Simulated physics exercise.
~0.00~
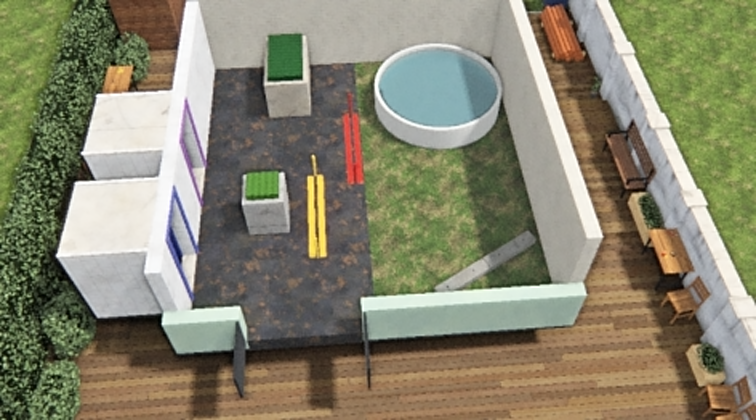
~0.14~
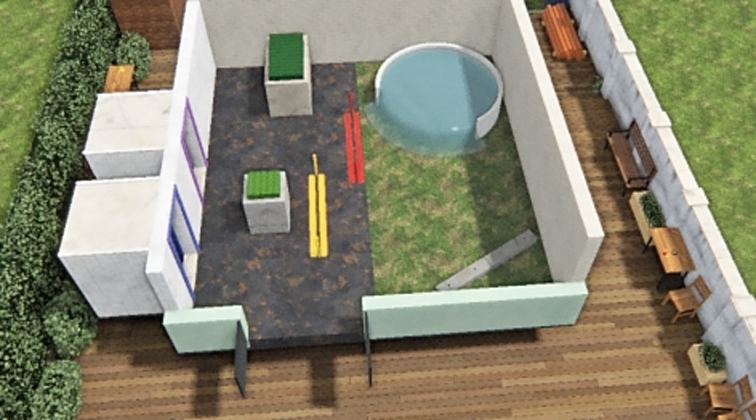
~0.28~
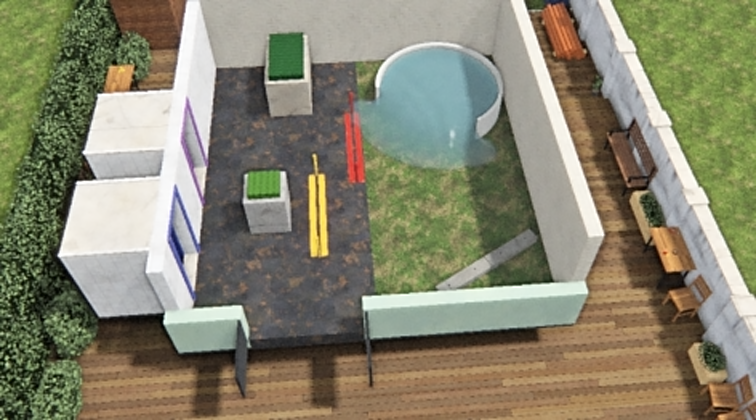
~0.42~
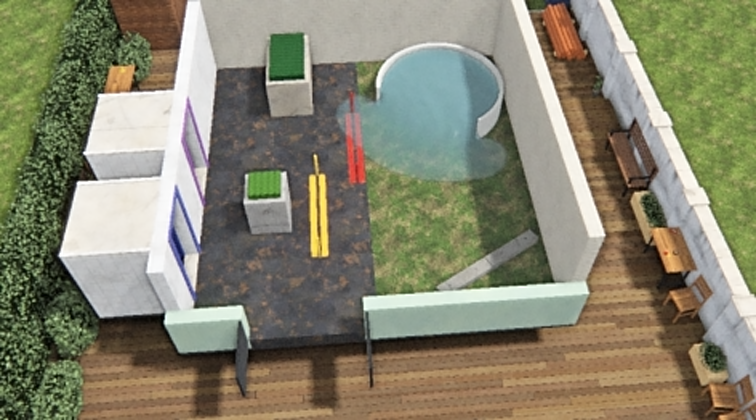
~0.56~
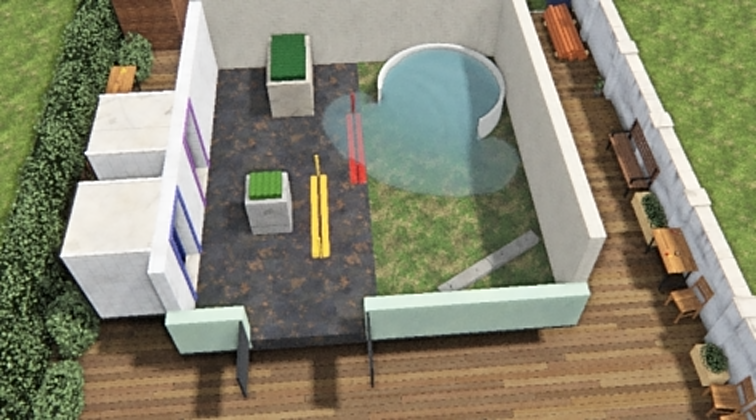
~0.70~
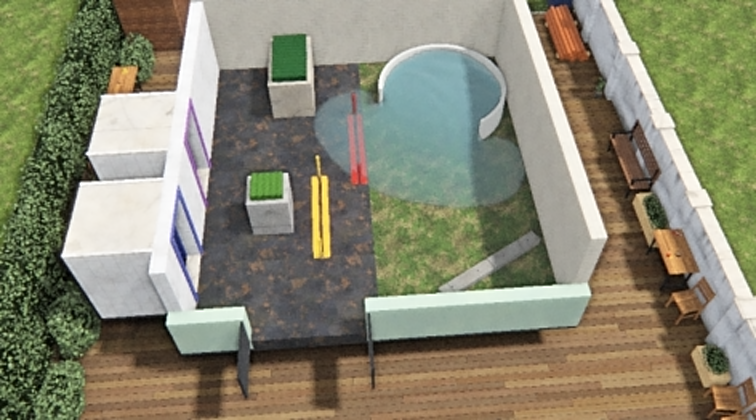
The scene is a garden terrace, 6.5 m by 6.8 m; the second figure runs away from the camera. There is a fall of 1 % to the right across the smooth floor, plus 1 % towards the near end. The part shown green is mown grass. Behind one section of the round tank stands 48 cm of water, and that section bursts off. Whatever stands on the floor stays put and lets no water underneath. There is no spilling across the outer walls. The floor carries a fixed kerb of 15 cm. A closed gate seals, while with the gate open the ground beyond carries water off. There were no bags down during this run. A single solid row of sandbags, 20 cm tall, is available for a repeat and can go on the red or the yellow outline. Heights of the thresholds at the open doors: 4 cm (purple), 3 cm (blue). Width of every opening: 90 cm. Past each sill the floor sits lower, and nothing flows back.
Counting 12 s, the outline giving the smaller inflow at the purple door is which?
It is the red one.
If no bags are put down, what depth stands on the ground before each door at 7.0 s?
Depth (cm) - purple: 3, blue: 6.
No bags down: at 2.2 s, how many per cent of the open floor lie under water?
I'd say some 60 in a hundred.
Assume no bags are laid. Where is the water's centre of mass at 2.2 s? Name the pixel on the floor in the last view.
Around (414, 153).
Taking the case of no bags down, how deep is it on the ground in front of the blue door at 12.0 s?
I'd put it at around 2.5 centimetres deep.
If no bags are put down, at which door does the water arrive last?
Blue.
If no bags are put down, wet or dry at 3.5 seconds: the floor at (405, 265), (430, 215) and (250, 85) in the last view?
Soaked, soaked, bone dry.
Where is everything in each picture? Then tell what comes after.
In the first picture, the round tank at (438, 87) is whole and still, 48 cm deep.
In the second picture, water pours out at (414, 136) and has run 1.4 m, to (482, 146); typically 7 cm deep outside, 48 cm at the round tank's back.
In the third picture, water pours out at (414, 137) and has run 1.7 m, to (354, 105); typically 9 cm deep outside, 48 cm at the round tank's back.
In the fourth picture, water pours out at (415, 138) and has run 1.9 m, to (341, 108); typically 8 cm deep outside, 48 cm at the round tank's back.
In the fifth picture, water pours out at (416, 139) and has run 2.1 m, to (516, 158); typically 6 cm deep outside, 48 cm at the round tank's back.
In the sixth picture, water pours out at (417, 140) and has run 2.3 m, to (524, 165); typically 6 cm deep outside, 45 cm at the round tank's back.
After 1.4 s water covers 35 % of the floor and is deepest (18 cm) near (426, 149) in the run without bags; in at the purple door, 0 L with no bags, 0 L with the row on red, 0 L on yellow.
After 2.2 s water covers 60 % of the floor and is deepest (16 cm) near (500, 252) in the run without bags; in at the purple door, 0 L with no bags, 0 L with the row on red, 0 L on yellow.
After 3.5 s water covers 80 % of the floor and is deepest (17 cm) near (401, 318) in the run without bags; in at the purple door, 25 L with no bags, 0 L with the row on red, 26 L on yellow.
After 7.0 s water covers 95 % of the floor and is deepest (10 cm) near (563, 308) in the run without bags; in at the purple door, 70 L with no bags, 0 L with the row on red, 57 L on yellow.
After 12.0 s water covers 95 % of the floor and is deepest (11 cm) near (513, 311) in the run without bags; in at the purple door, 70 L with no bags, 0 L with the row on red, 58 L on yellow.
